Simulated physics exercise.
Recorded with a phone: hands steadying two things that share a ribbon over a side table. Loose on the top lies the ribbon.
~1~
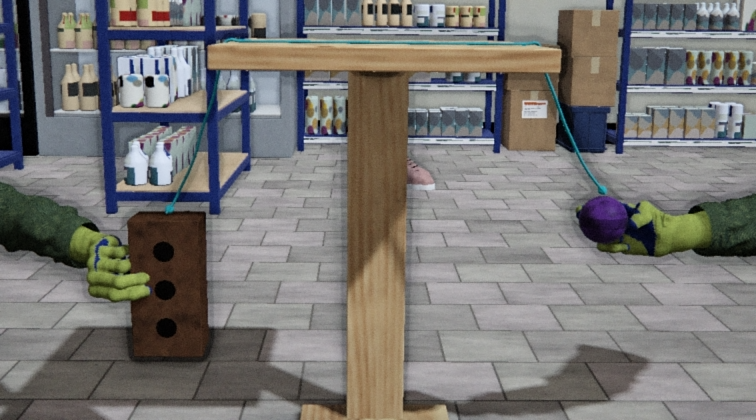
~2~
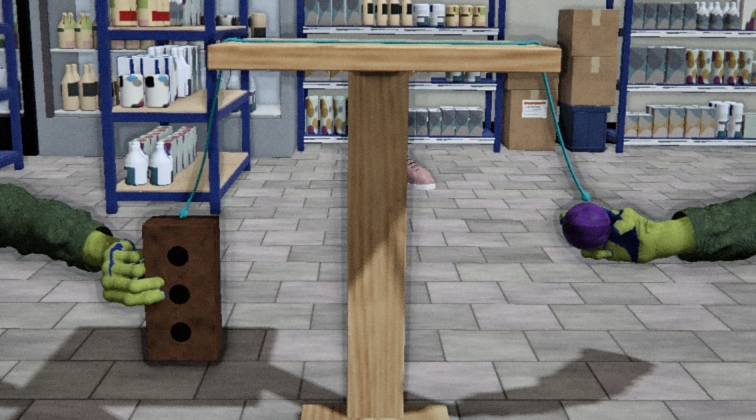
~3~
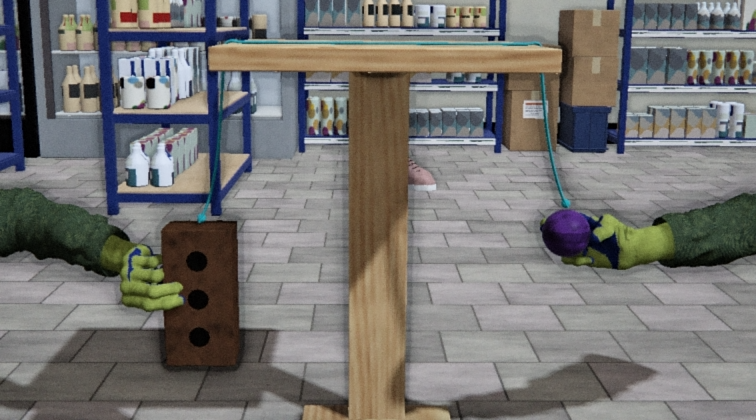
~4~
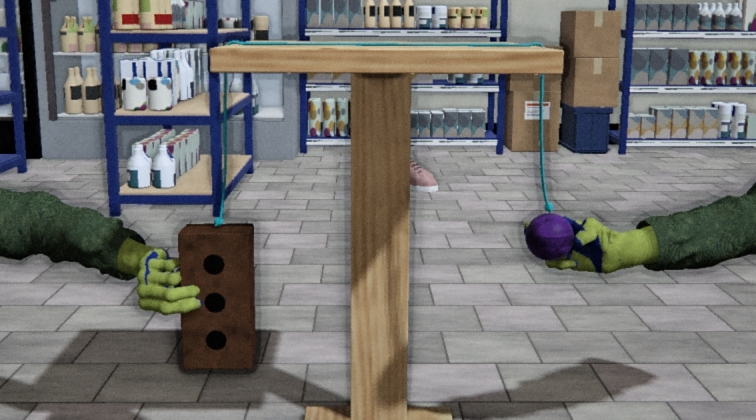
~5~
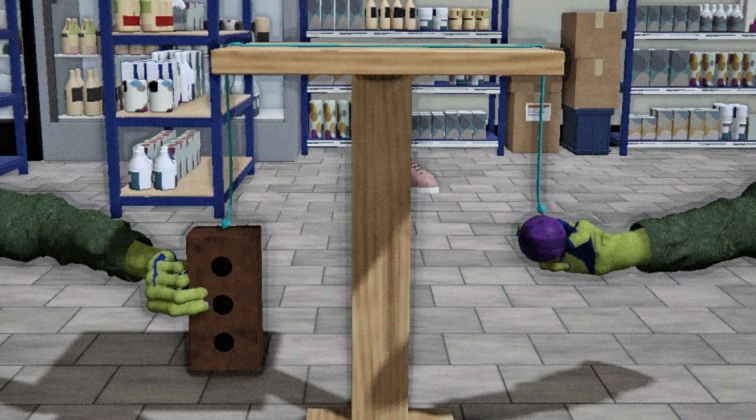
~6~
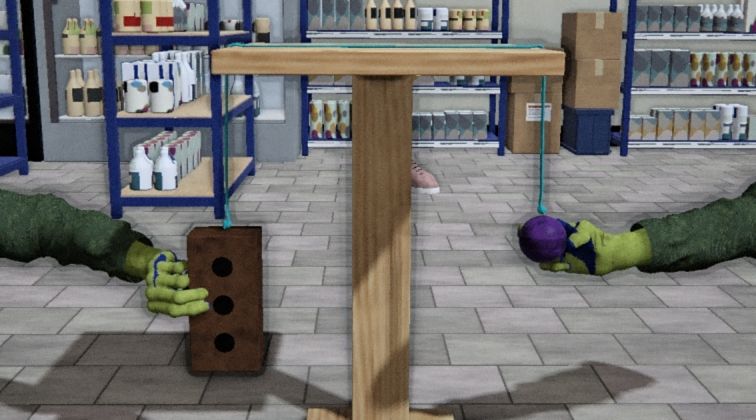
In the video, two green hands hold a brick and a purple ball joined by a teal ribbon draped over a wooden table; the left hand moves the brick right while the right hand moves the ball left, both slowing.
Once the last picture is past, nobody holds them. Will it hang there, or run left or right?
It travels left.
Then, 0.42 s past the final frame, left brick down on the floor; right ball pulled up onto the top.
Then, 0.90 s past the final frame, left brick down on the floor; right ball higher near (151, 62).
Then, 1.34 s past the final frame, left brick down on the floor; right ball lower.
When it is over, left brick down on the floor; right ball down on the floor. The ribbon goes down on the left.
